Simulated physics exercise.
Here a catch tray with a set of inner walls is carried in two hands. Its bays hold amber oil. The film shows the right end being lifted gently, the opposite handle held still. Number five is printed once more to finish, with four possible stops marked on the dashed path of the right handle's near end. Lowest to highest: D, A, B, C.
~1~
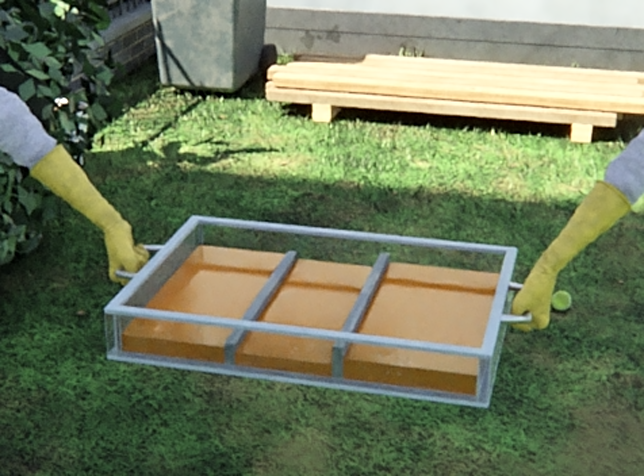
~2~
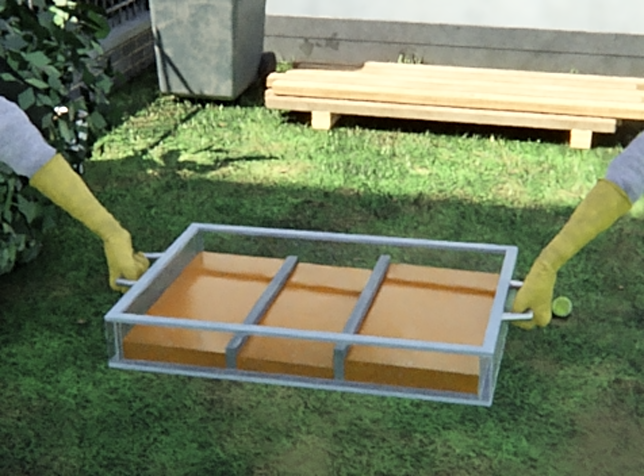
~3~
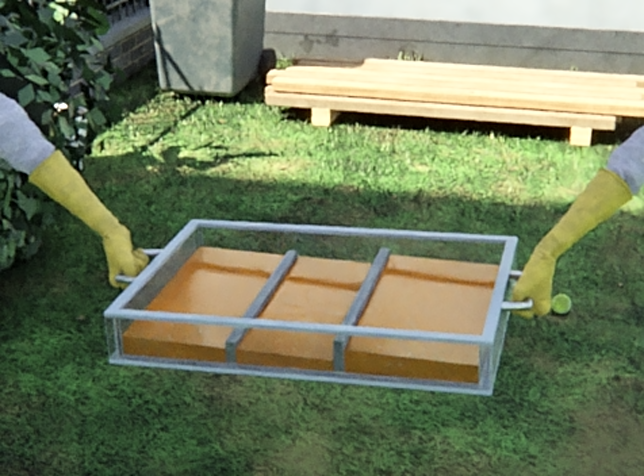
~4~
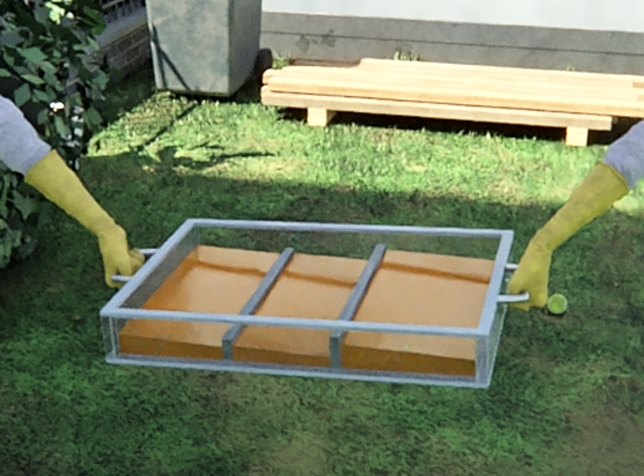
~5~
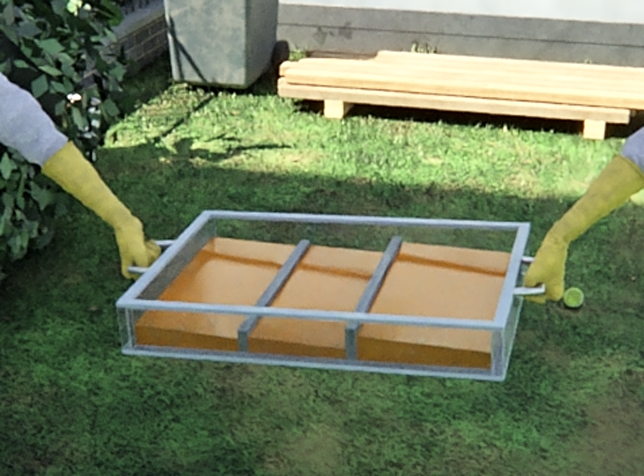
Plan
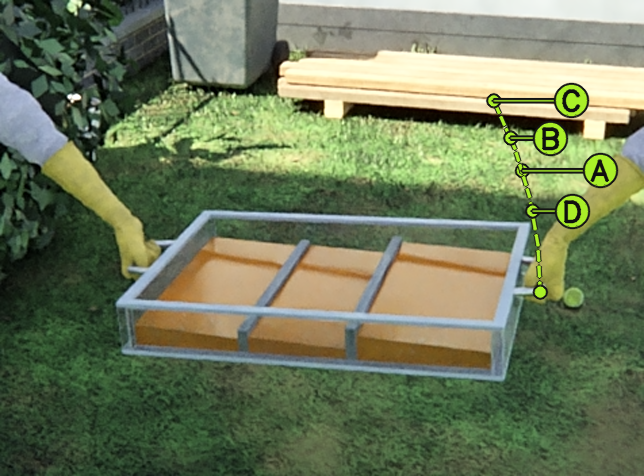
Two yellow-gloved hands holding a clear three-bay tray of amber liquid above grass, tilting it slightly down to the left.
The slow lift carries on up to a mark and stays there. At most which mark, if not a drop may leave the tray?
That is mark D.
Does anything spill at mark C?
Yes, it does.
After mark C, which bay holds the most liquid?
That is the left bay.
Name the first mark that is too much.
That is mark A.
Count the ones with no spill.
One of them.
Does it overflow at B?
Yes, that goes wrong.
In lime, A at (522, 170); B at (510, 138); C at (493, 100); D at (532, 211).
For mark A, about 12 % goes over the rim.
For mark B, about 27 % goes over the rim.
For mark C, about 42 % goes over the rim.
For mark D, nothing spills; the left bay holds the most.
